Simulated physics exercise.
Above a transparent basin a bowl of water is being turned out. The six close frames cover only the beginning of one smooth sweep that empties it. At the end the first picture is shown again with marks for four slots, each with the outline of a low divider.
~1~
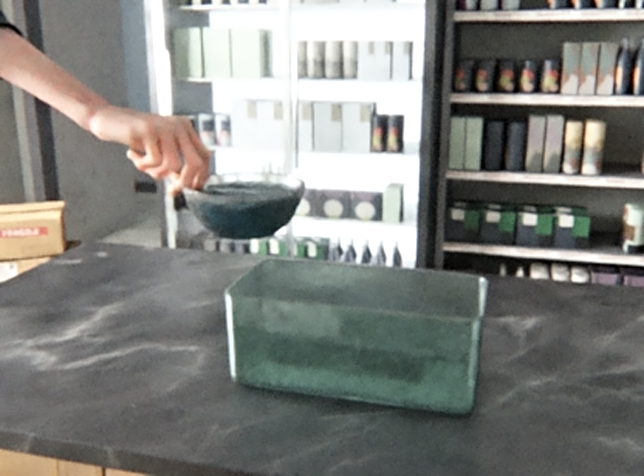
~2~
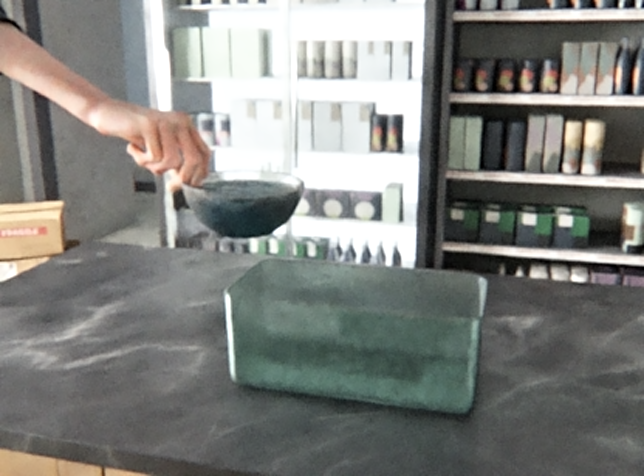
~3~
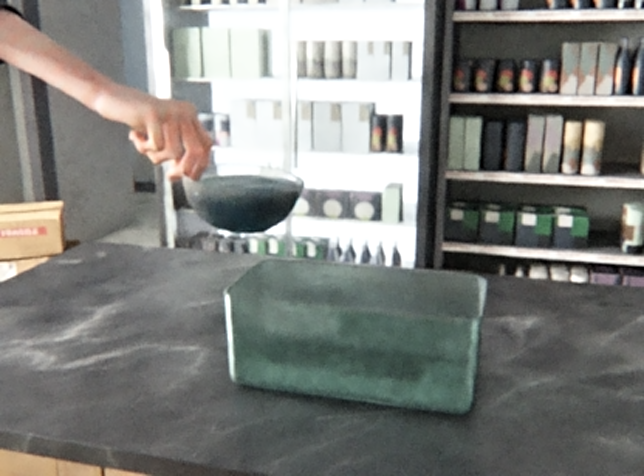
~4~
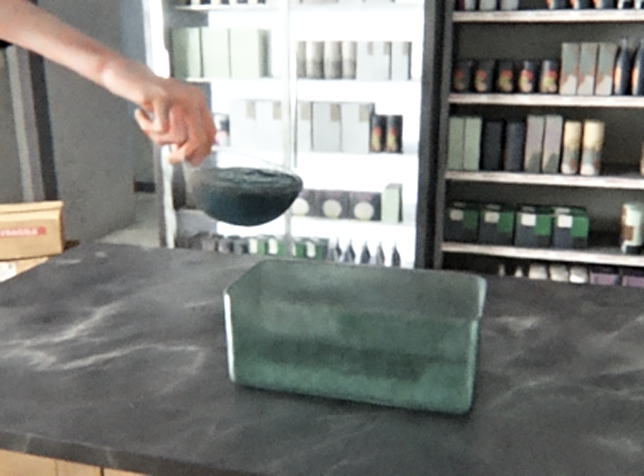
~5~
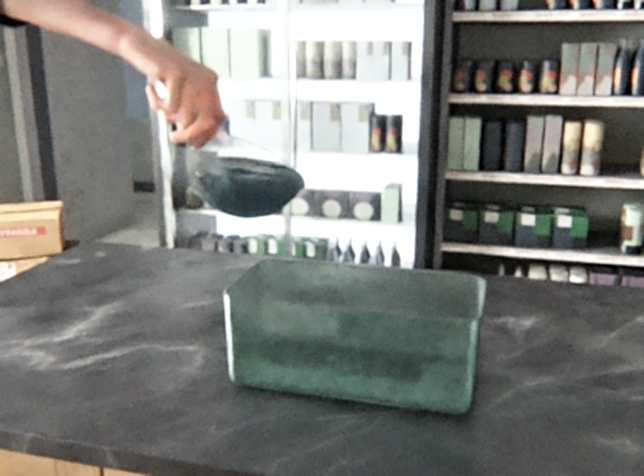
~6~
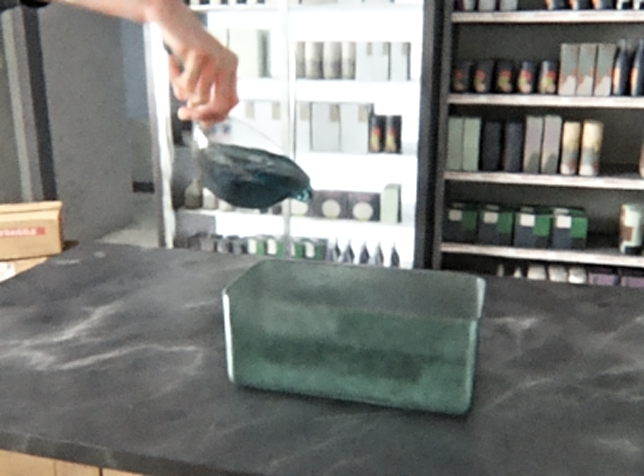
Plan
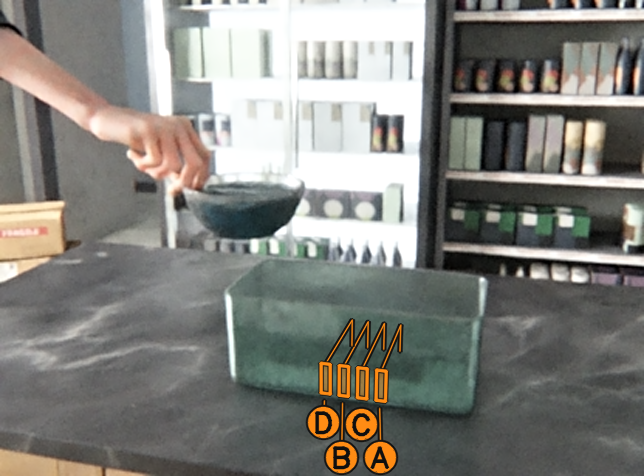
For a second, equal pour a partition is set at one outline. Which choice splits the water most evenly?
Use slot A.
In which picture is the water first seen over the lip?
In picture 5.
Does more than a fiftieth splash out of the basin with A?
Yes.
On the marked copy, A at (379, 408); B at (342, 403); C at (360, 405); D at (324, 400).
With A, about 47 % ends left of the wall and 46 % right of it; 7 % is lost outside.
With B, about 27 % ends left of the wall and 67 % right of it; 6 % is lost outside.
With C, about 34 % ends left of the wall and 61 % right of it; 5 % is lost outside.
With D, about 24 % ends left of the wall and 71 % right of it; 6 % is lost outside.
